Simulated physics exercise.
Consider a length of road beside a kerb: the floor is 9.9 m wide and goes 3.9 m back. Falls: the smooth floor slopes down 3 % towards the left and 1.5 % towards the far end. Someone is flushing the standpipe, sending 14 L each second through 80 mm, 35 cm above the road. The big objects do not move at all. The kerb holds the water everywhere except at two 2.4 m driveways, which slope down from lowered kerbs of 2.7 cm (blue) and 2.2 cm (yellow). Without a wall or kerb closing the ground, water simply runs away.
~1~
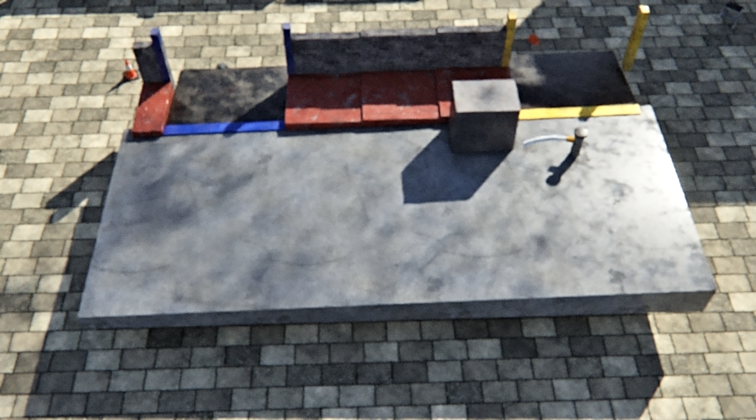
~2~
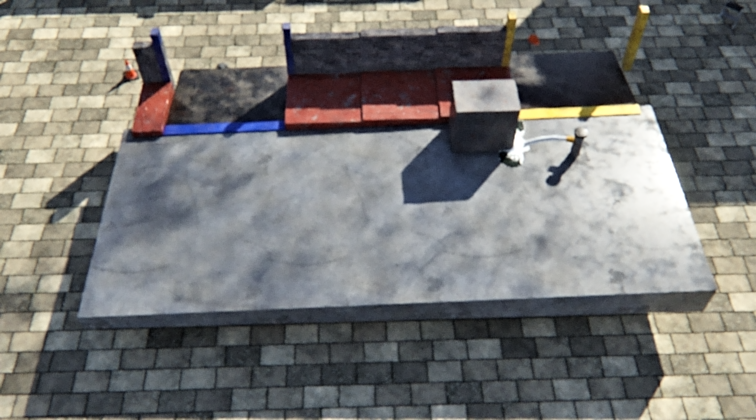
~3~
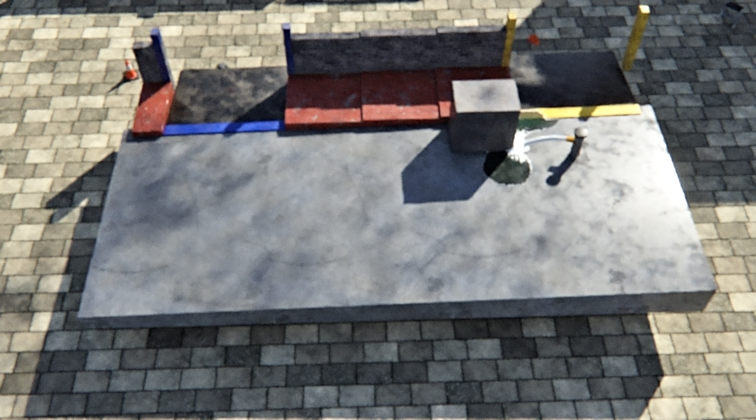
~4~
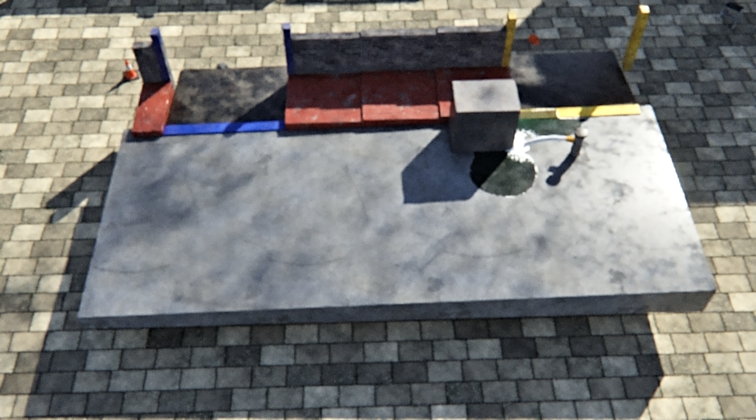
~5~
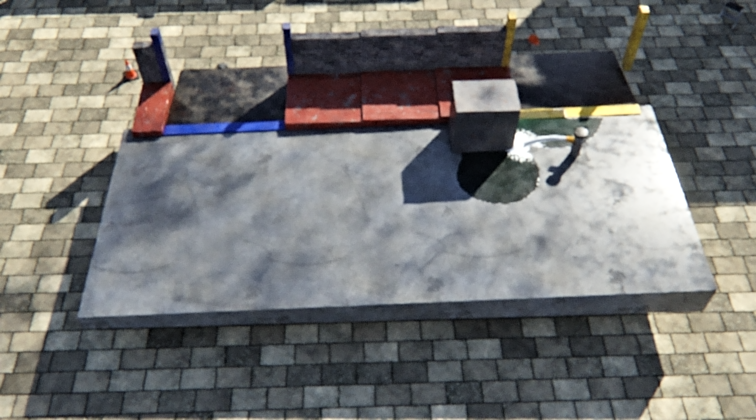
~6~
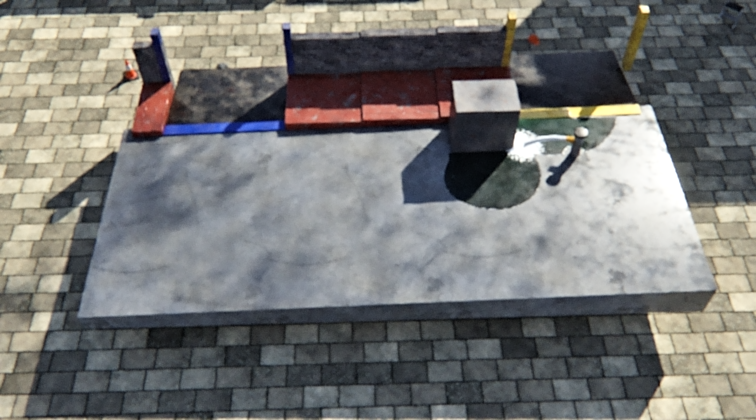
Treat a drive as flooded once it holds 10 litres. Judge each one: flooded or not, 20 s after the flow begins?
At the end, the blue drive will get less than the stated amount; the yellow drive will get more than the stated amount.
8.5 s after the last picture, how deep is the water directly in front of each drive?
In centimetres, blue: 0.0; yellow: 3.0.
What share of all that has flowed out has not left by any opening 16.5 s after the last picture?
Close to 76 percent.
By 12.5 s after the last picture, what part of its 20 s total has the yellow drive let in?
I'd say close to 70 in a hundred.
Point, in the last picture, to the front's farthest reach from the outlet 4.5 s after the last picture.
The farthest wet point sits close to (375, 184).
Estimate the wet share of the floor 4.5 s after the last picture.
Something like 15 percent is wet.
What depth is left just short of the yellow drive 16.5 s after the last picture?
About 3.0 centimetres.
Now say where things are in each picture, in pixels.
In the first picture, the jet has just started at (556, 138); the ground is still dry.
The second picture shows the jet leaves at (556, 138); the sheet reaches a hidden place, 1.4 m away, and wets 0.3 m2.
The third picture shows the jet leaves at (556, 138); the sheet reaches (489, 174), 1.6 m away, and wets 1.0 m2.
The fourth picture shows from the spout at (556, 138) the water has spread over 1.8 m2; its tip is at (477, 182), and it is 0.8 cm deep on average.
The fifth picture shows from the spout at (556, 138) the water has spread over 2.6 m2; its tip is at (464, 188), and it is 0.8 cm deep on average.
The sixth picture shows the jet leaves at (556, 138); the sheet reaches (451, 188), 2.4 m away, and wets 3.4 m2.
Then, 1.5 s after the last picture water covers 10 % of the floor and is deepest (10 cm) near (511, 122); blue drive not reached, yellow drive 2.3 cm at the lowered kerb, 6 L in.
Then, 4.5 s after the last picture water covers 15 % of the floor and is deepest (10 cm) near (511, 122); blue drive not reached, yellow drive 2.9 cm at the lowered kerb, 13 L in.
Then, 8.5 s after the last picture water covers 30 % of the floor and is deepest (11 cm) near (515, 142); blue drive not reached, yellow drive 3.1 cm at the lowered kerb, 28 L in.
Then, 12.5 s after the last picture water covers 35 % of the floor and is deepest (11 cm) near (515, 142); blue drive 1.3 cm at the lowered kerb, 0 L in, yellow drive 3.2 cm at the lowered kerb, 45 L in.
Then, 16.5 s after the last picture water covers 45 % of the floor and is deepest (11 cm) near (515, 142); blue drive 1.8 cm at the lowered kerb, 0 L in, yellow drive 3.2 cm at the lowered kerb, 62 L in.
